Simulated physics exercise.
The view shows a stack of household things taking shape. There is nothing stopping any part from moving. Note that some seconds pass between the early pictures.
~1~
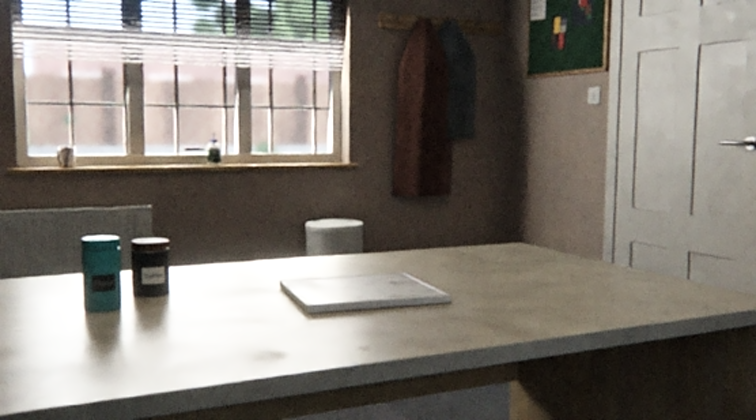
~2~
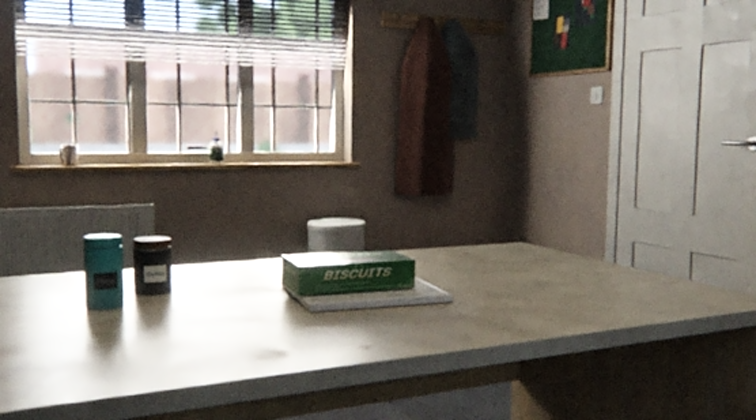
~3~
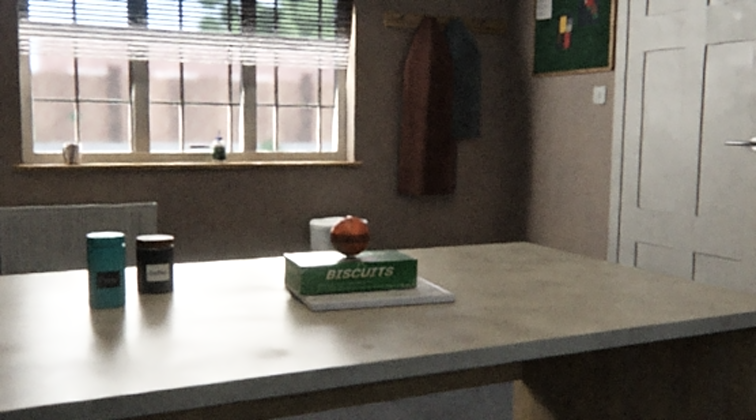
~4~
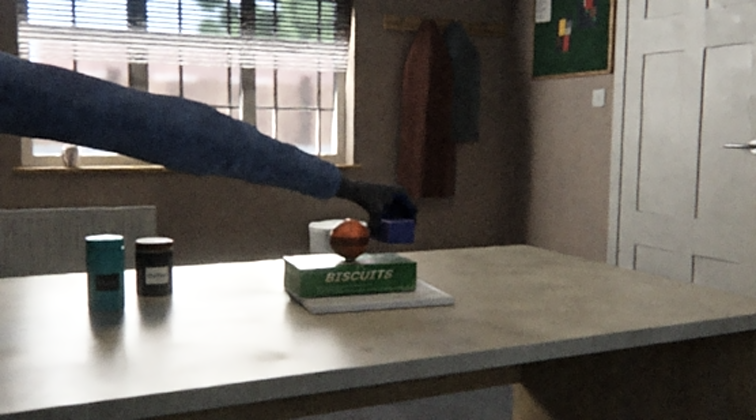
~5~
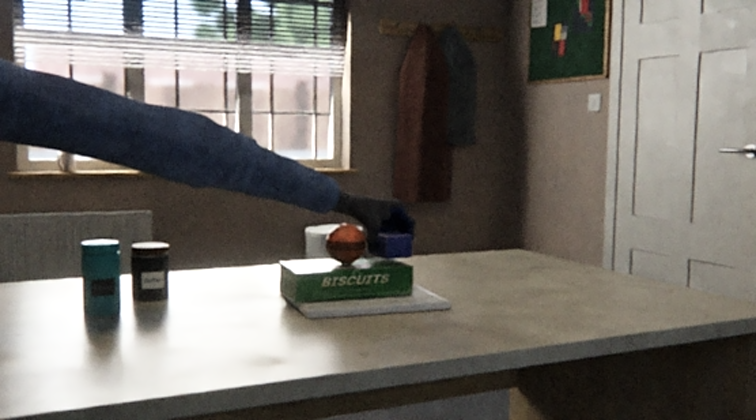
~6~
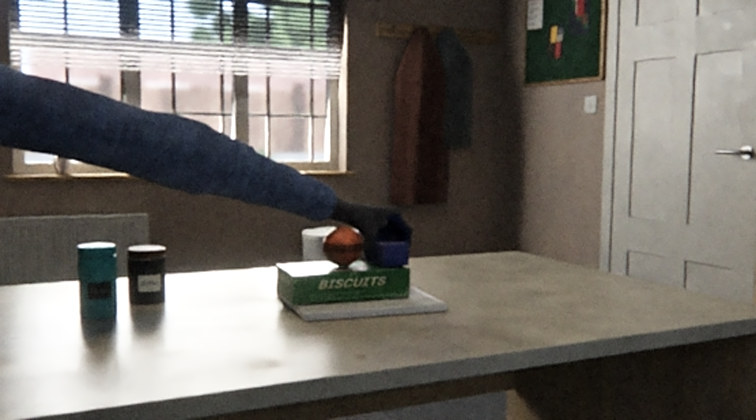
An arm in a blue sleeve lowering a blue block beside an orange ball on a green biscuits box atop a white tray.
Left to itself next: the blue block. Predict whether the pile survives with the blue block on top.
Nothing falls.
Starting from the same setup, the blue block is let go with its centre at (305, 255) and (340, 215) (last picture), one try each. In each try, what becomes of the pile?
Try one: Stable. Try two: Collapse.
Then, 0.30 s past the last view, nothing moves.
Then, 0.70 s past the last view, blue block resting near (386, 252).
Finally, all 6 still in place. Final places as the last picture's camera would see them, blue block near (386, 252). The pile stays up.
